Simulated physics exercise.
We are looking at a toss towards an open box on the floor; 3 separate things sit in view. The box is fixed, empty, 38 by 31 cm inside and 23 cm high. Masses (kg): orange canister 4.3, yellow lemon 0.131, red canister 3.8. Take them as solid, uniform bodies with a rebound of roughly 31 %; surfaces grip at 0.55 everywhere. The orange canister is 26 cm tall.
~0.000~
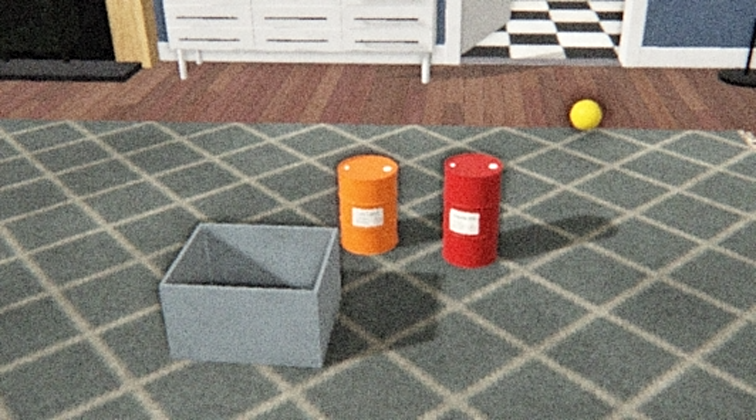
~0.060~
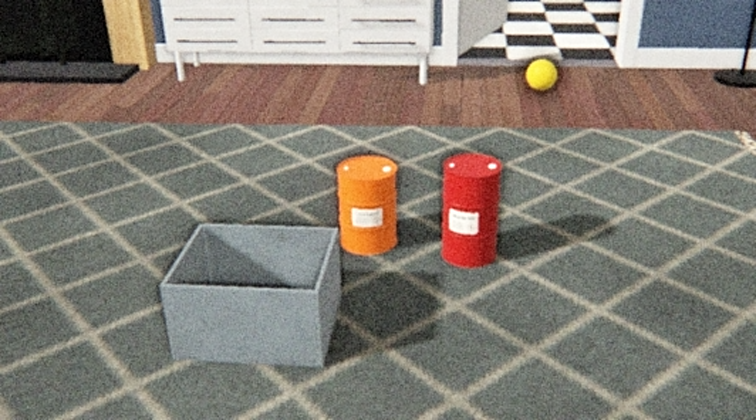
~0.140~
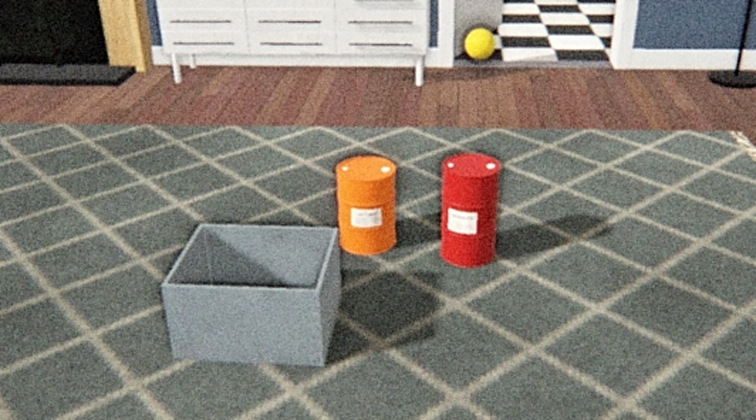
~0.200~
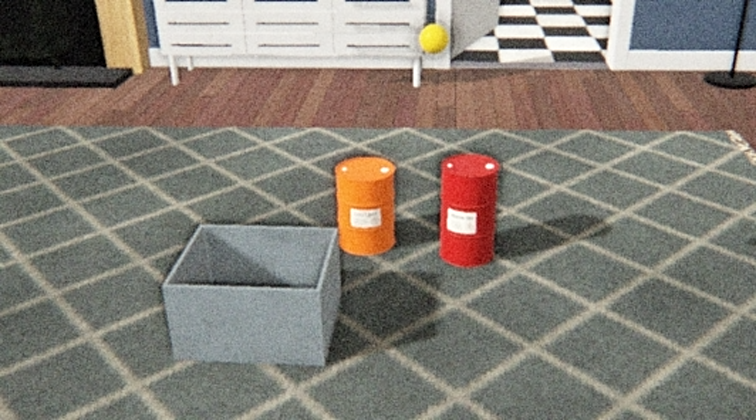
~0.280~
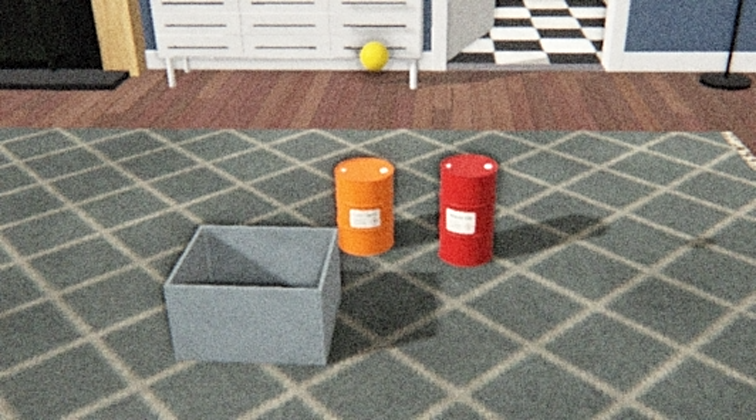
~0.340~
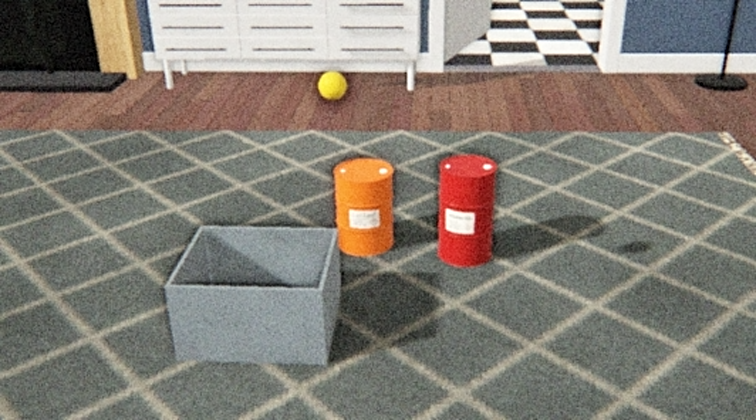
An open gray box and two canisters stay still while a yellow lemon arcs leftward behind them.
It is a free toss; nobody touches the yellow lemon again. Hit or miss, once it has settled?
It ends in the box.
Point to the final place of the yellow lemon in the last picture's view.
At about (316, 299).
By 0.54 s, lemon inside the box; yellow lemon near (216, 256).
By 0.84 s, lemon inside the box; yellow lemon near (285, 300).
When it is over (2.2 s), lemon inside the box; the bystanders within 10 cm of the start. End places, in pixels of the last picture, yellow lemon near (316, 299).
